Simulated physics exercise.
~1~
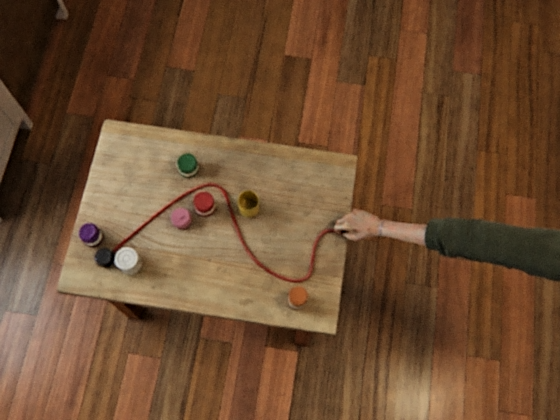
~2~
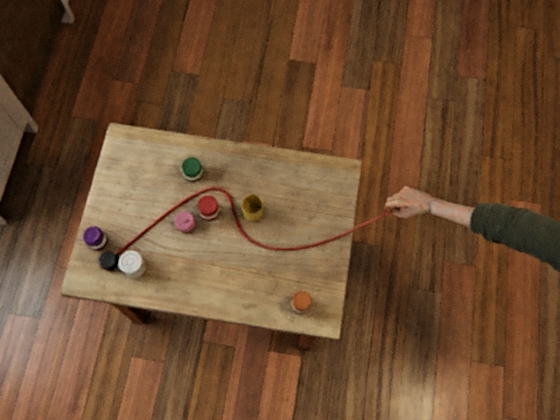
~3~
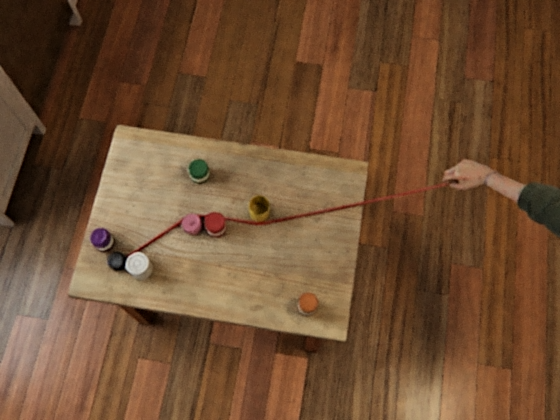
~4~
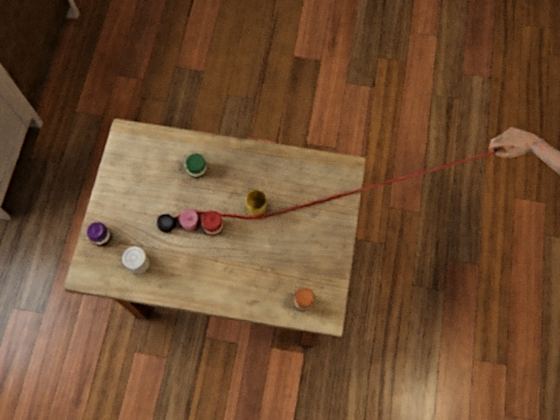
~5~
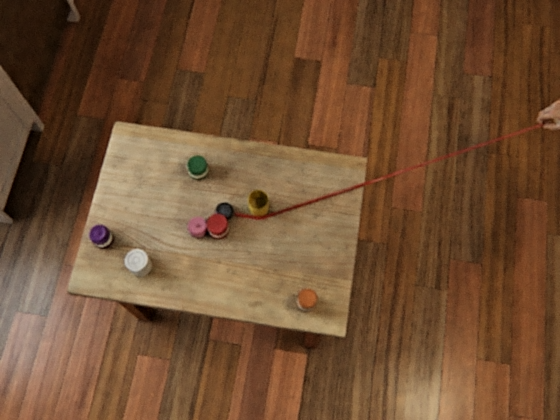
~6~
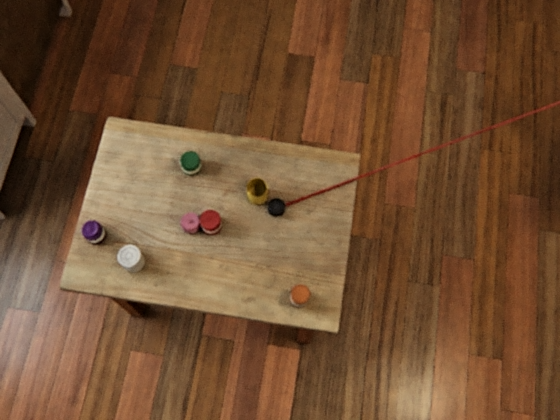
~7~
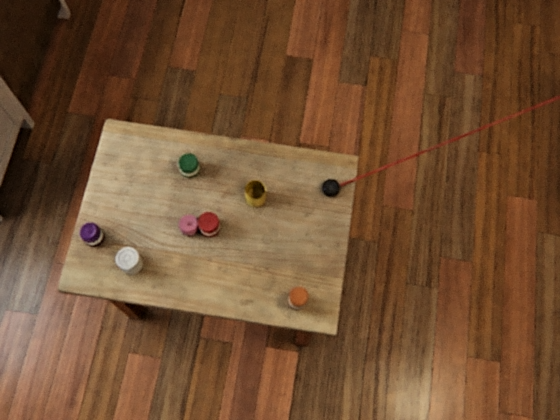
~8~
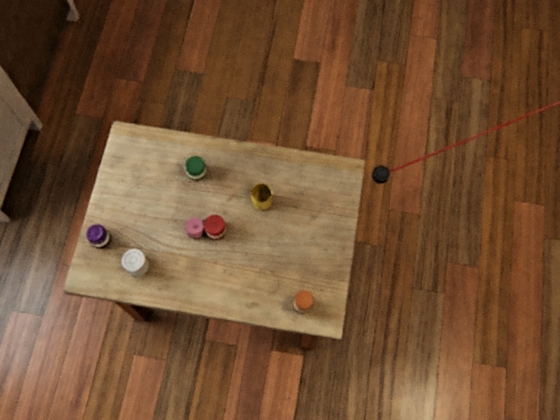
A hand pulled a black, round object by its red cord across a wooden table scattered with small colourful pots, and the tightening cord nudged the red one before the object slid past the yellow one, shifting it slightly, and came off the right edge.
